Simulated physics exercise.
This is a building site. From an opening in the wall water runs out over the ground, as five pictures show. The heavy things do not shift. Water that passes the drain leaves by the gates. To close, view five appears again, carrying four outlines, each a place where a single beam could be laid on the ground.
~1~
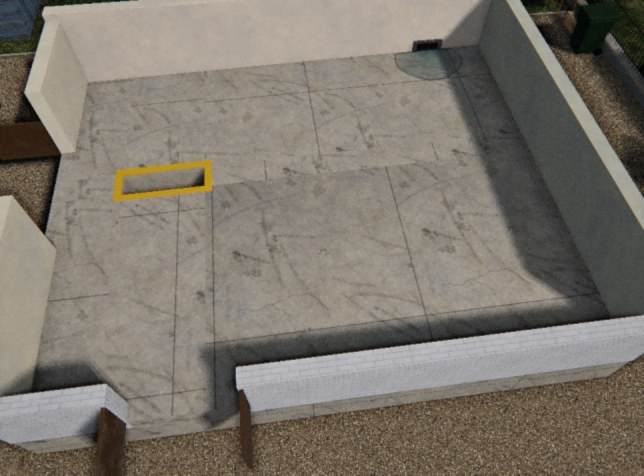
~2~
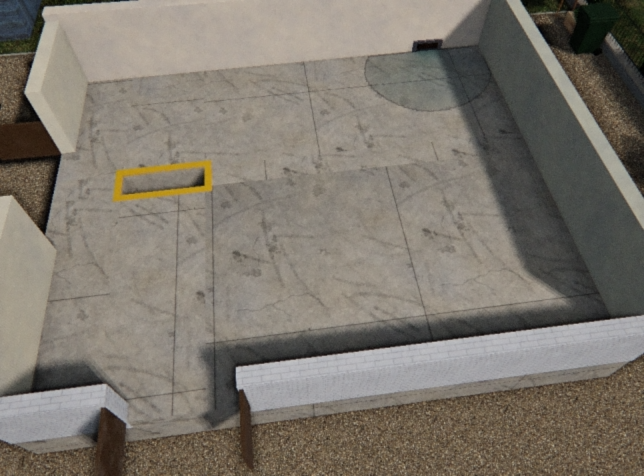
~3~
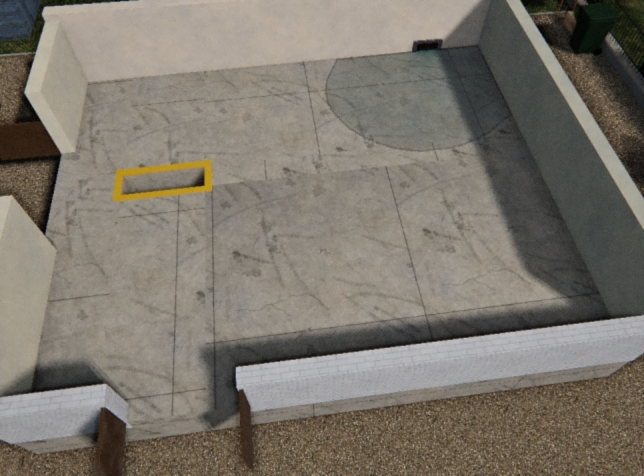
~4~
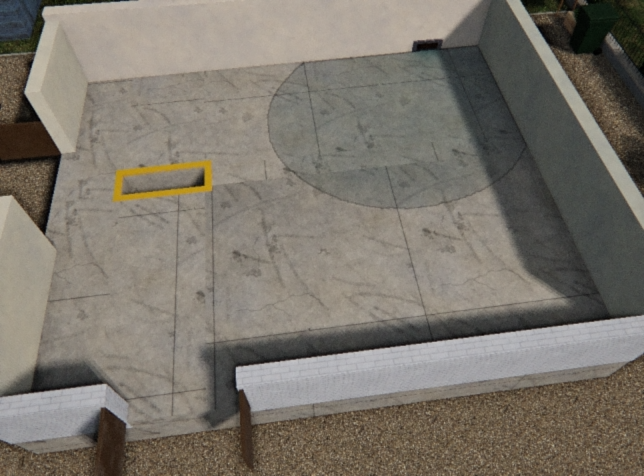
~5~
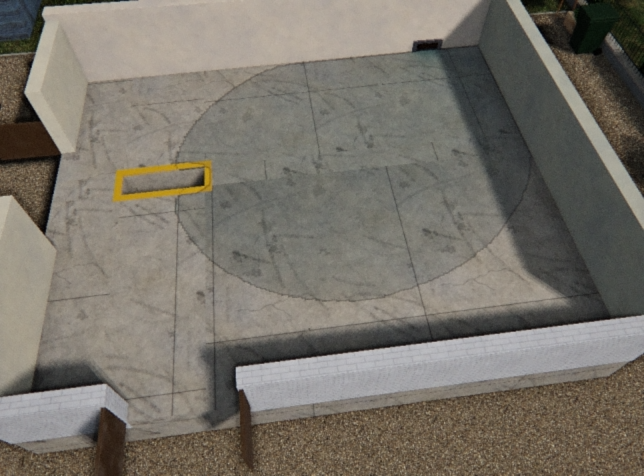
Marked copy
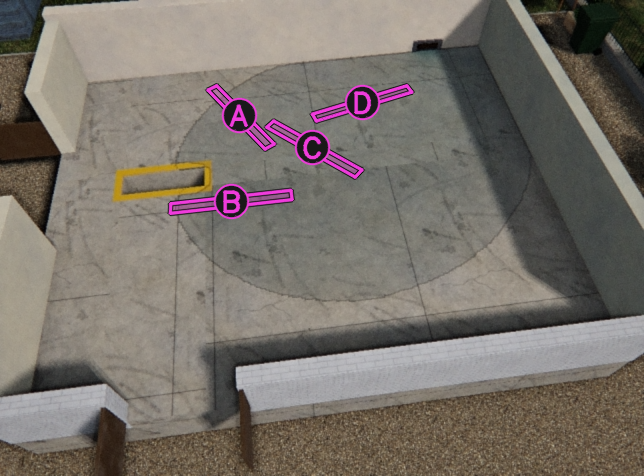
Water spreads from an outfall at the back wall across the bare ground of a walled building site, widening in a rounded sheet toward the left and front until its edge reaches the yellow drain pit and enters it.
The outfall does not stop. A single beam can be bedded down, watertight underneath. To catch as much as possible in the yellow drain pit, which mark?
The answer is place B.
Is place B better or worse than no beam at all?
Better.
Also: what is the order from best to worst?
Best to worst: B, D, C, A.
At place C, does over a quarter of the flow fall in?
No, it does not.
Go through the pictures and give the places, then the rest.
Outfall at (427, 46); yellow drain pit at (164, 181); open gate at (187, 396); open gate at (67, 198); water covers 2 % of the ground and shows as far out as (409, 72); yellow drain pit still dry.
Water covers 7 % of the ground and shows as far out as (450, 106); yellow drain pit still dry.
Water covers 15 % of the ground and shows as far out as (422, 148); yellow drain pit still dry.
Water covers 28 % of the ground and shows as far out as (342, 194); yellow drain pit still dry.
Water covers 49 % of the ground and shows as far out as (229, 264); yellow drain pit taking water.
On the marked copy, A from (212, 87) to (269, 146); B from (170, 208) to (291, 194); C from (270, 124) to (358, 173); D from (314, 117) to (409, 88).
With A, about 10 % of the stream runs into the yellow drain pit, about 89 % out by the gates.
With B, about 35 % of the stream runs into the yellow drain pit, about 62 % out by the gates.
With C, about 13 % of the stream runs into the yellow drain pit, about 82 % out by the gates.
With D, about 21 % of the stream runs into the yellow drain pit, about 77 % out by the gates.
